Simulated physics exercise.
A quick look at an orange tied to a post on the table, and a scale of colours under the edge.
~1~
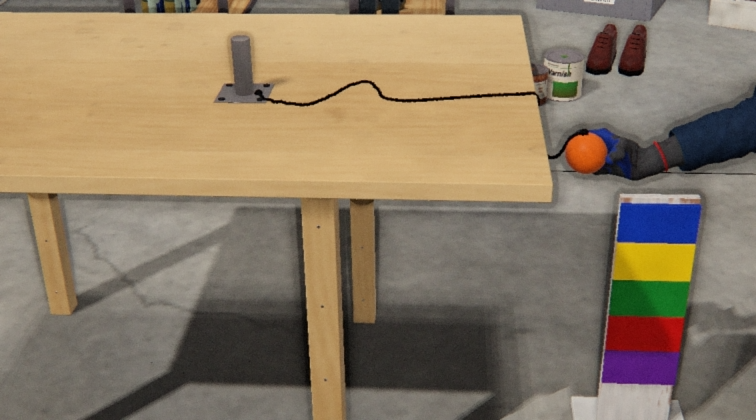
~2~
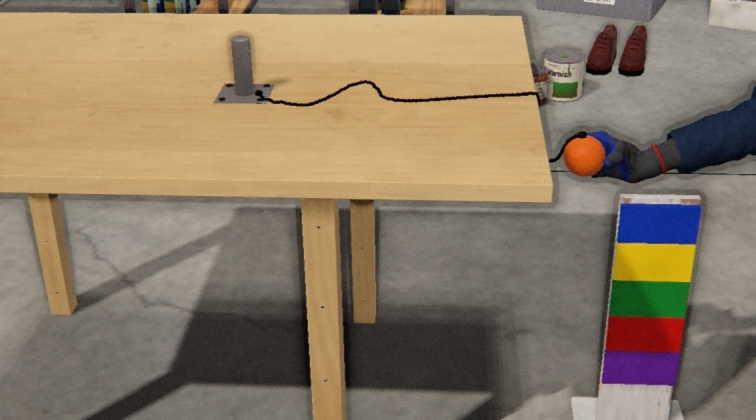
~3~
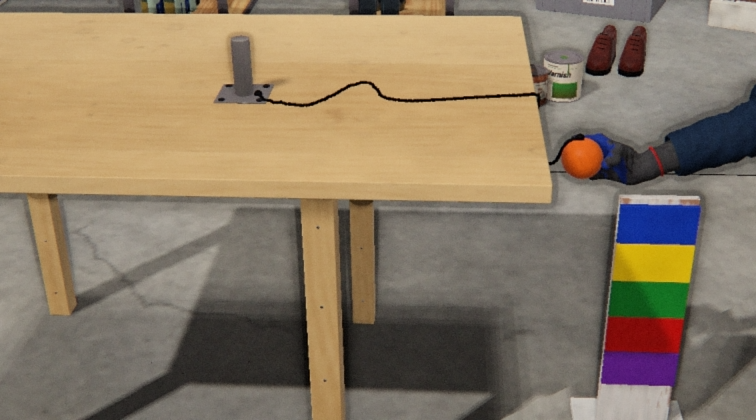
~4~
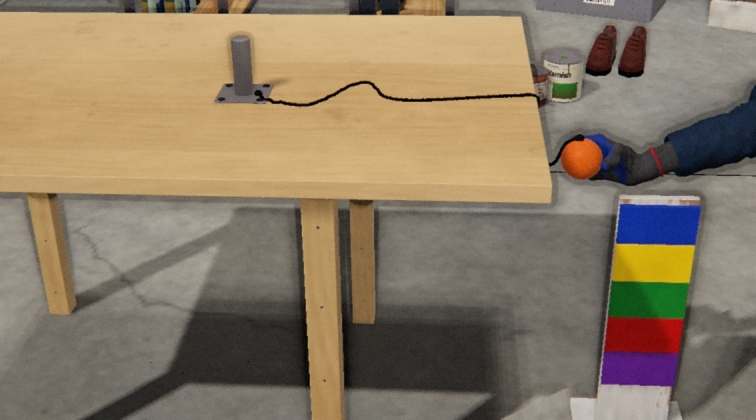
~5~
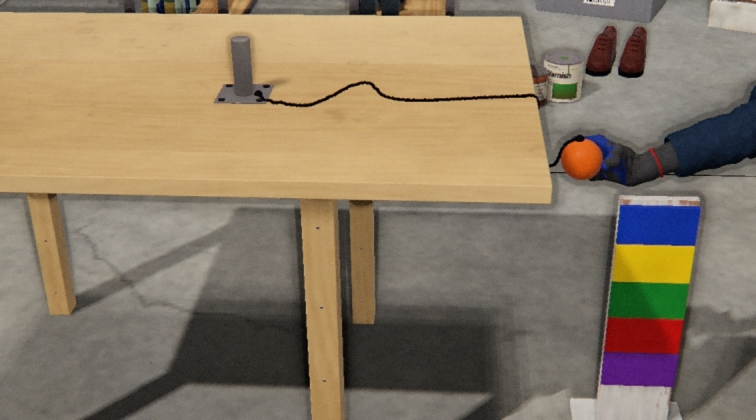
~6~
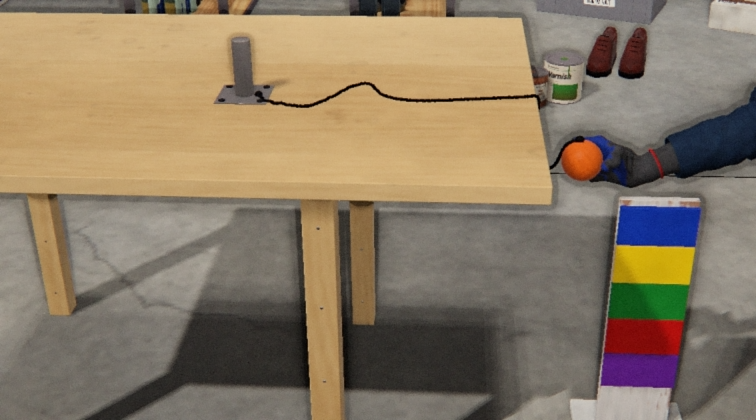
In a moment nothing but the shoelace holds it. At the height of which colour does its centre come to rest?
The shoelace holds its middle at green.
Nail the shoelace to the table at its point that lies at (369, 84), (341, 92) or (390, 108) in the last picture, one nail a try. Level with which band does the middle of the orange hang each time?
In that order: Yellow; yellow; blue.
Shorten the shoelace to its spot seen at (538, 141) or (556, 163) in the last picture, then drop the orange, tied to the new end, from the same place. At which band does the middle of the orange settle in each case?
One after the other, blue; yellow.
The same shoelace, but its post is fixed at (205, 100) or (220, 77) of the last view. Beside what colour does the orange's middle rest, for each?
In that order: Yellow; yellow.
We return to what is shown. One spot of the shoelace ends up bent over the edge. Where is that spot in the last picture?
Near (461, 100).
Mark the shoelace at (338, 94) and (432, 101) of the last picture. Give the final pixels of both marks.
They go to (373, 95) and to (506, 96).
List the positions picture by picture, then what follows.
In the first picture, orange (586, 153); blue (659, 225); yellow (654, 264); green (649, 300); red (645, 335); purple (640, 369).
In the second picture, orange (584, 156); shoelace through (281, 102) (347, 88) (394, 100) (476, 97) (537, 123).
In the third picture, orange (582, 158).
In the fourth picture, orange (582, 159); shoelace through (281, 102) (346, 88) (398, 100) (478, 97) (538, 127).
In the fifth picture, orange (582, 159).
In the sixth picture, orange (582, 160); shoelace through (281, 103) (347, 89) (402, 100) (483, 99) (537, 133).
Soon after, orange near (569, 287); level with green.
Then, orange near (499, 281); level with green.
Further on, orange near (536, 294); level with green.
At rest, orange near (526, 296); level with green. At green.
